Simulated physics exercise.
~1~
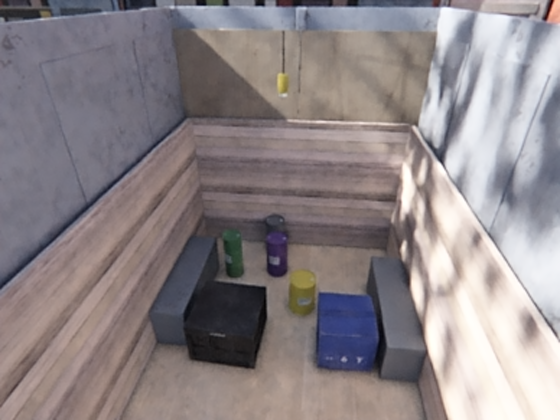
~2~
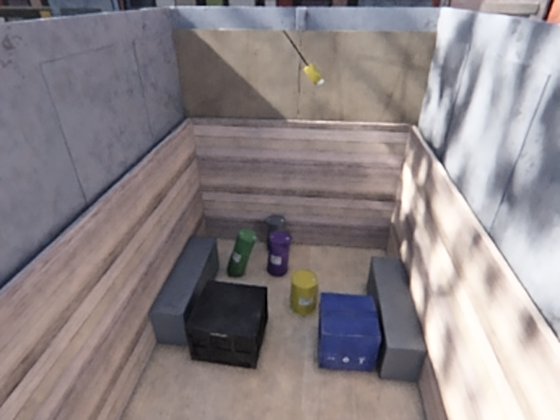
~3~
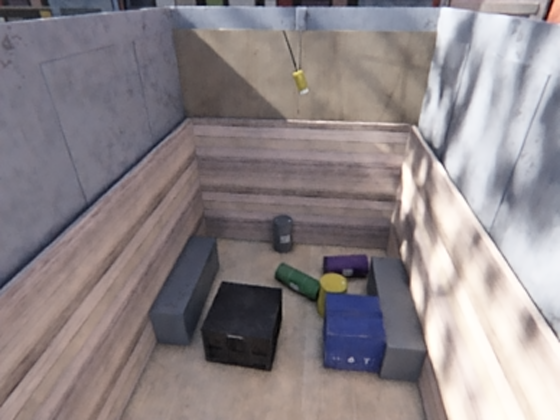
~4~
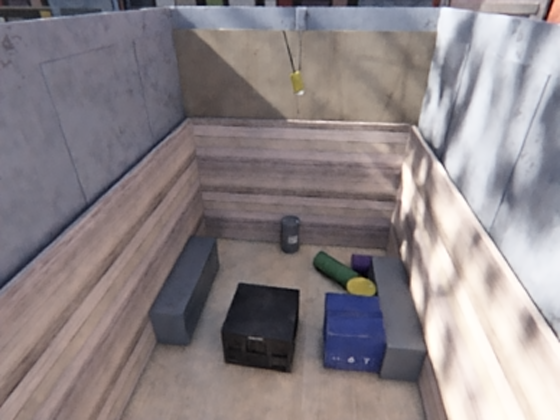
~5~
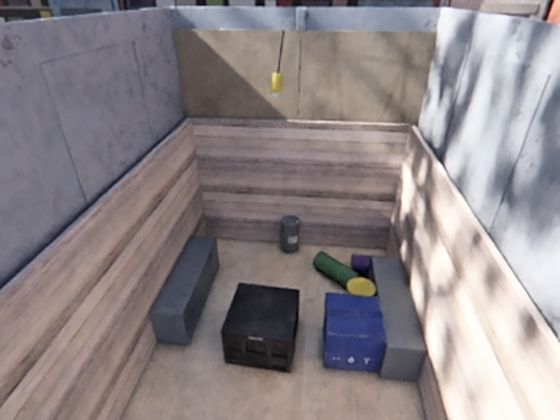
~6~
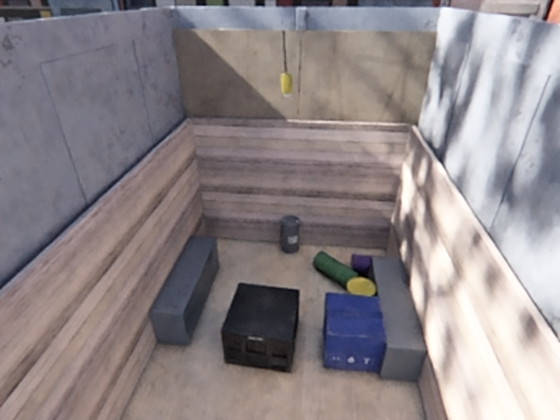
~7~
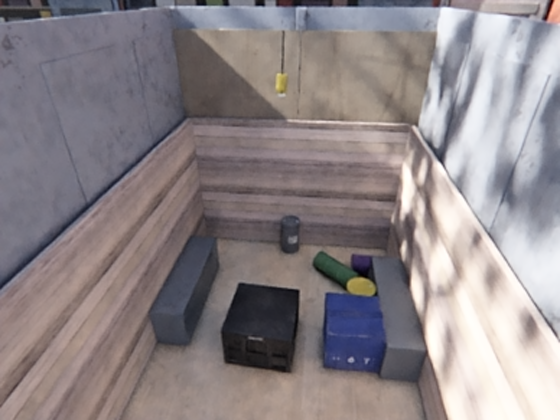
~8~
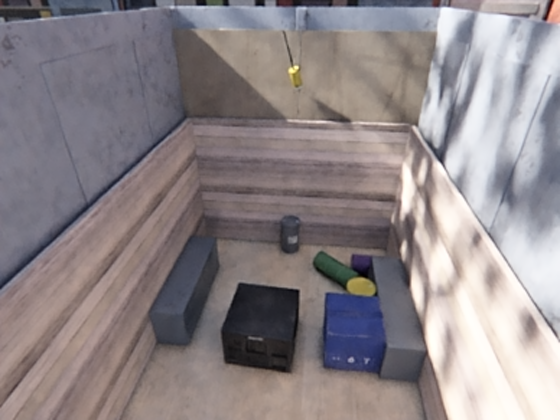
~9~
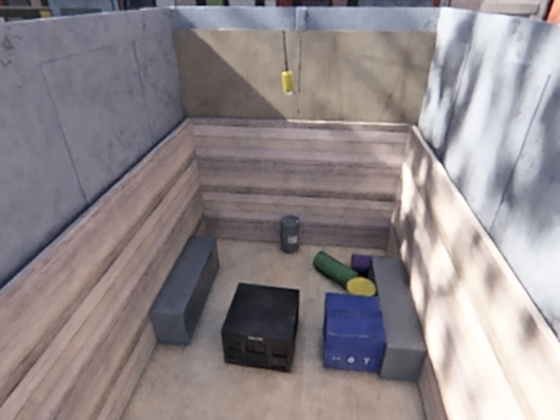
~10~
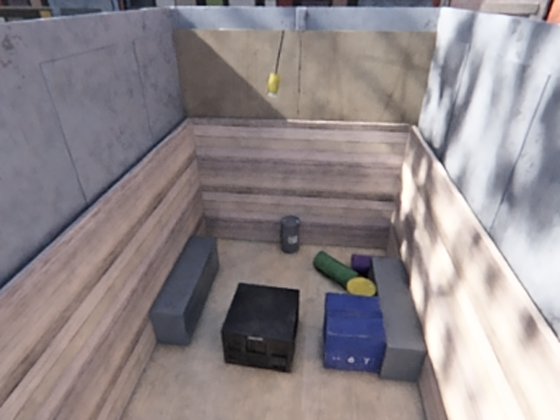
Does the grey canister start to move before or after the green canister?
The grey canister starts to move after the green canister, which is already leaning while the grey one still stands in its place at the back.
